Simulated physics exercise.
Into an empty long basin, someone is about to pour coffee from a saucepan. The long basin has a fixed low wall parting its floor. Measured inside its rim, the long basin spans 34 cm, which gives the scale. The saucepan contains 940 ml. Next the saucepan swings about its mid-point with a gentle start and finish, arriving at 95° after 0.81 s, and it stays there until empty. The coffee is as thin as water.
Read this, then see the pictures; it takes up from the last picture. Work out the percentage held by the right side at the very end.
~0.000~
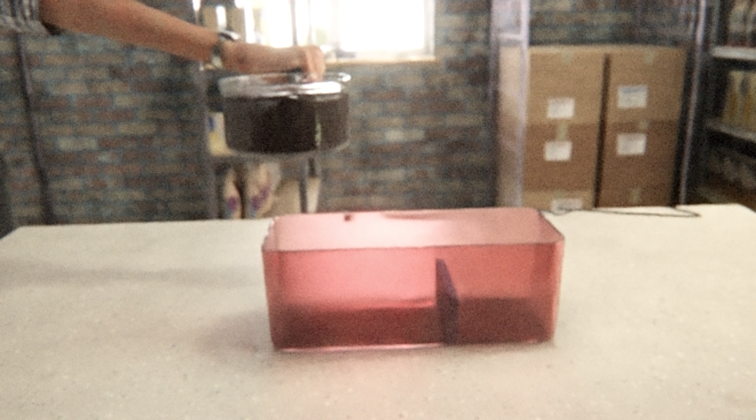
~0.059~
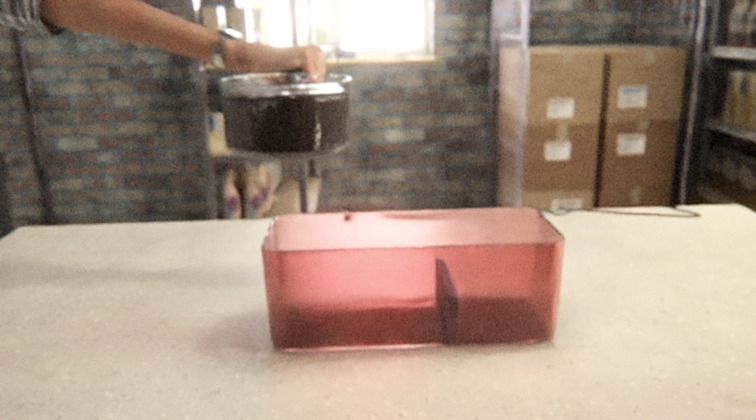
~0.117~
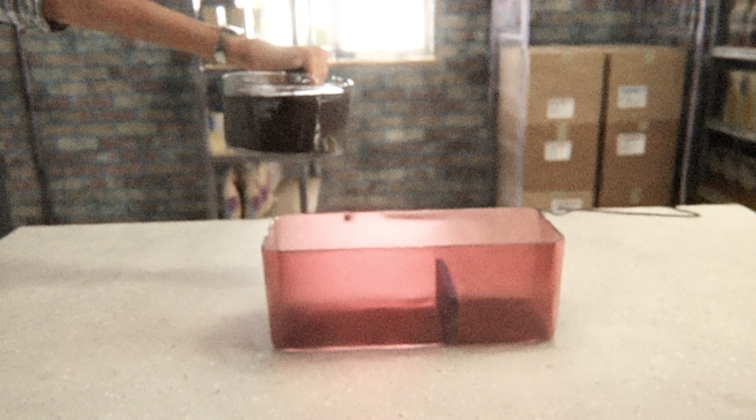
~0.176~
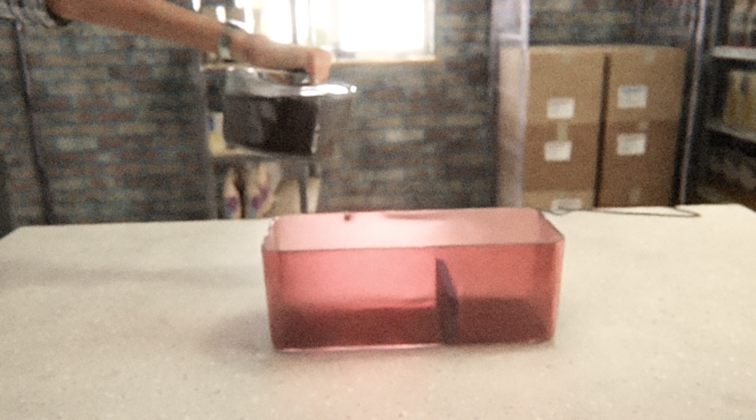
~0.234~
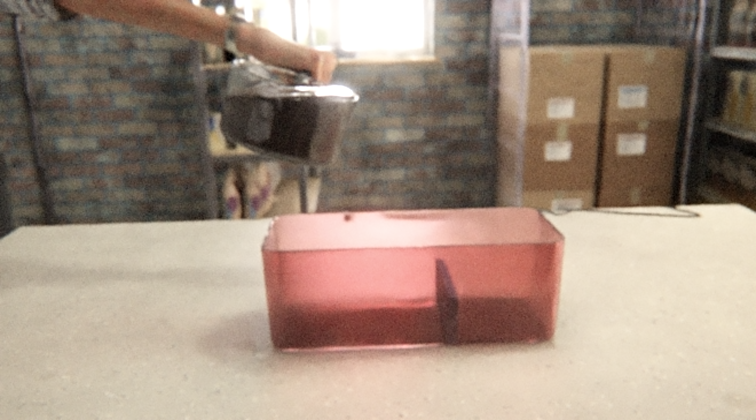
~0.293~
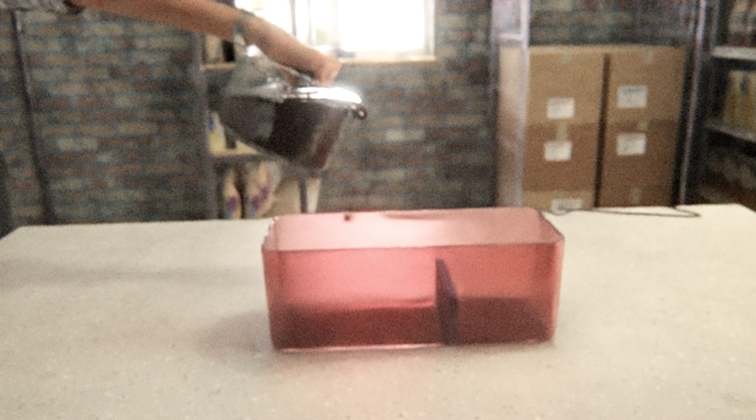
I would put it at 2 per cent.
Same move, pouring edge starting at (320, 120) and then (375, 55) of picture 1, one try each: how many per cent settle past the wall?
5 per cent first, 45 per cent second.
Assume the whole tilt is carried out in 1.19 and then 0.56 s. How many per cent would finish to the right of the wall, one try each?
Some 5 and 5 per cent, in that order.
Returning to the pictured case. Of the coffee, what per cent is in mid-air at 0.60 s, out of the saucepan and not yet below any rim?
Around 36 percent.
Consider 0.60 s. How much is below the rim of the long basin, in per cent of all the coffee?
About 24 per cent.
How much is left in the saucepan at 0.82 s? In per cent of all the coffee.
Near 10 percent, more or less.
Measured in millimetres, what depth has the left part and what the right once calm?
Final reading - left some 34 mm, right some 2 mm.
By 0.60 s the tilt is 80° and 40 per cent is still to pour, 24 is left of the wall and 0 right of it.
By 0.82 s the tilt is 95° and 11 per cent is still to pour, 80 is left of the wall and 1 right of it.
By 1.06 s the tilt is 95° and 3 per cent is still to pour, 92 is left of the wall and 2 right of it.
By 1.31 s the tilt is 95° and 1 per cent is still to pour, 95 is left of the wall and 2 right of it.
At rest 97 per cent lies left of the wall, 2 right of it and 1 outside.
